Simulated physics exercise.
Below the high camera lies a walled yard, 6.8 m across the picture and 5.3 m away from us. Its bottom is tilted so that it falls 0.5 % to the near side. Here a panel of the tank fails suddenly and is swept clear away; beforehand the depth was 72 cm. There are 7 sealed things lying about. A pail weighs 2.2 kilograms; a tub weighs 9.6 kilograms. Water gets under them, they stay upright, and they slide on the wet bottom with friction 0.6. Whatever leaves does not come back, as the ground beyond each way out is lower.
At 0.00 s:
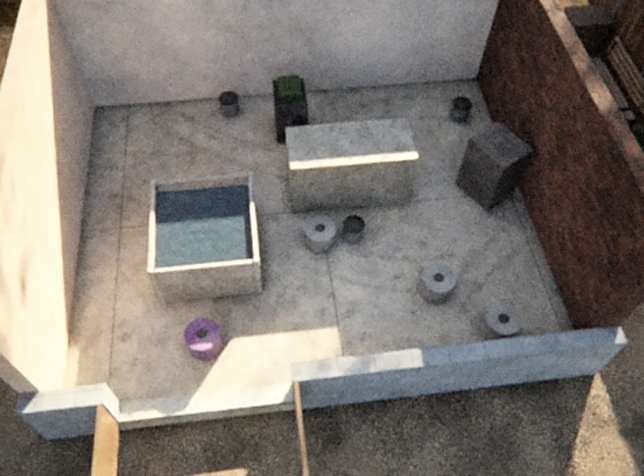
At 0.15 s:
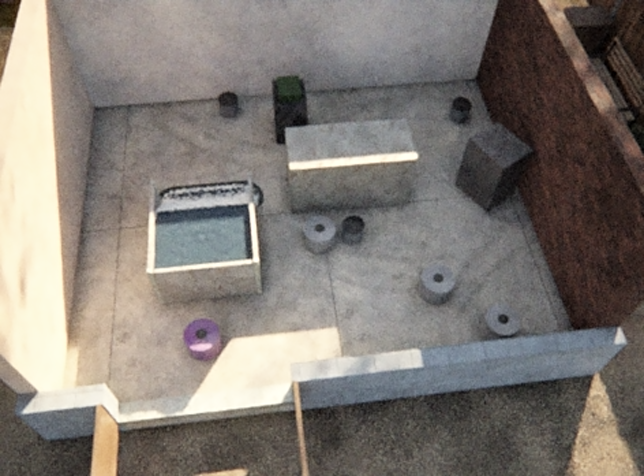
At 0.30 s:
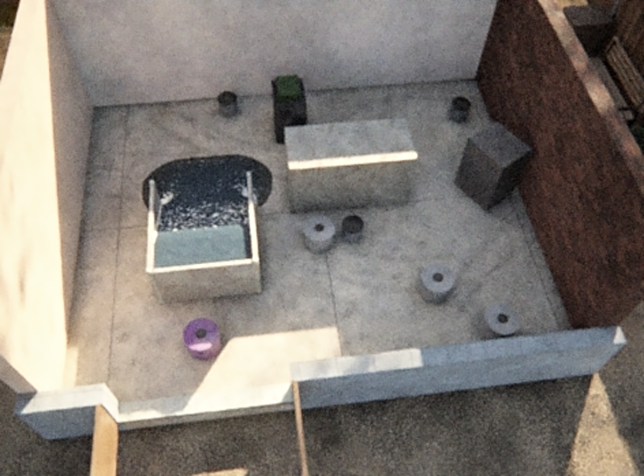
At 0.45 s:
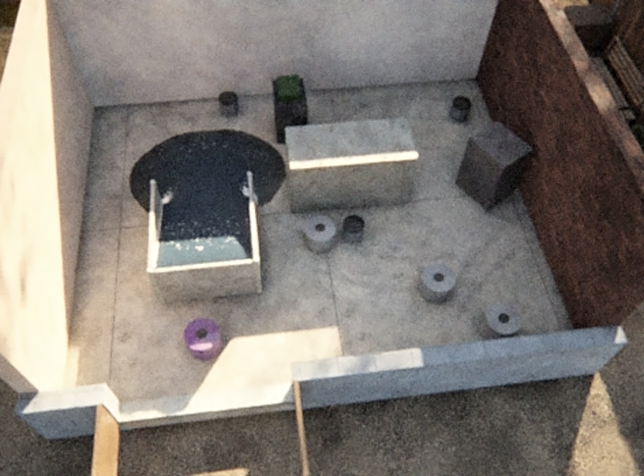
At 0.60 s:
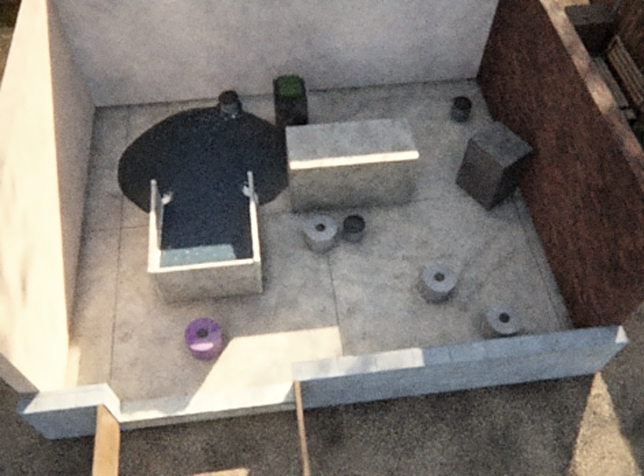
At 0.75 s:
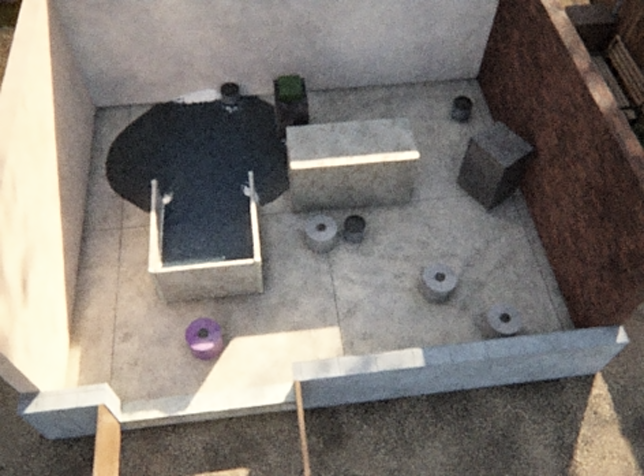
In a walled yard seen from above, the back side of a square tank gave way, and dark water poured out and spread in a widening pool toward the far wall, reaching a small dark pot.
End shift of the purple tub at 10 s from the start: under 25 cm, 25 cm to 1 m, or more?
It will hold steady.
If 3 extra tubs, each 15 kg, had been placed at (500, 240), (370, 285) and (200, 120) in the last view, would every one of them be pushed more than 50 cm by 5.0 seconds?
First inside the limit, then inside the limit, then outside the limit.
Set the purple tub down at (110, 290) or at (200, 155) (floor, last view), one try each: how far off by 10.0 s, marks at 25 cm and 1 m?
In turn: It ends far away; it gets carried off.
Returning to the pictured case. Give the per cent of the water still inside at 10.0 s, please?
Around 84 % of the water.
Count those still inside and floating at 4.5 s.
The number is 2.
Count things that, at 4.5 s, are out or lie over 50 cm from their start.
By then 2.
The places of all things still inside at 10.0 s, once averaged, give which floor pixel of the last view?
Around (393, 258).
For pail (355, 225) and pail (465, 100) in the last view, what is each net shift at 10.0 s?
Lab note - net shifts in turn: 0 cm; 300 cm.
After 2.0 s the purple tub is near (203, 334), 0.0 m from its start, aground; 0 of 7 are out; 1 afloat.
After 4.5 s the purple tub is near (203, 334), 0.0 m from its start, aground; 0 of 7 are out; 2 afloat.
After 7.0 s the purple tub is near (203, 334), 0.0 m from its start, aground; 0 of 7 are out; 2 afloat.
After 10.0 s the purple tub is near (203, 334), 0.0 m from its start, aground; 0 of 7 are out; 1 afloat.
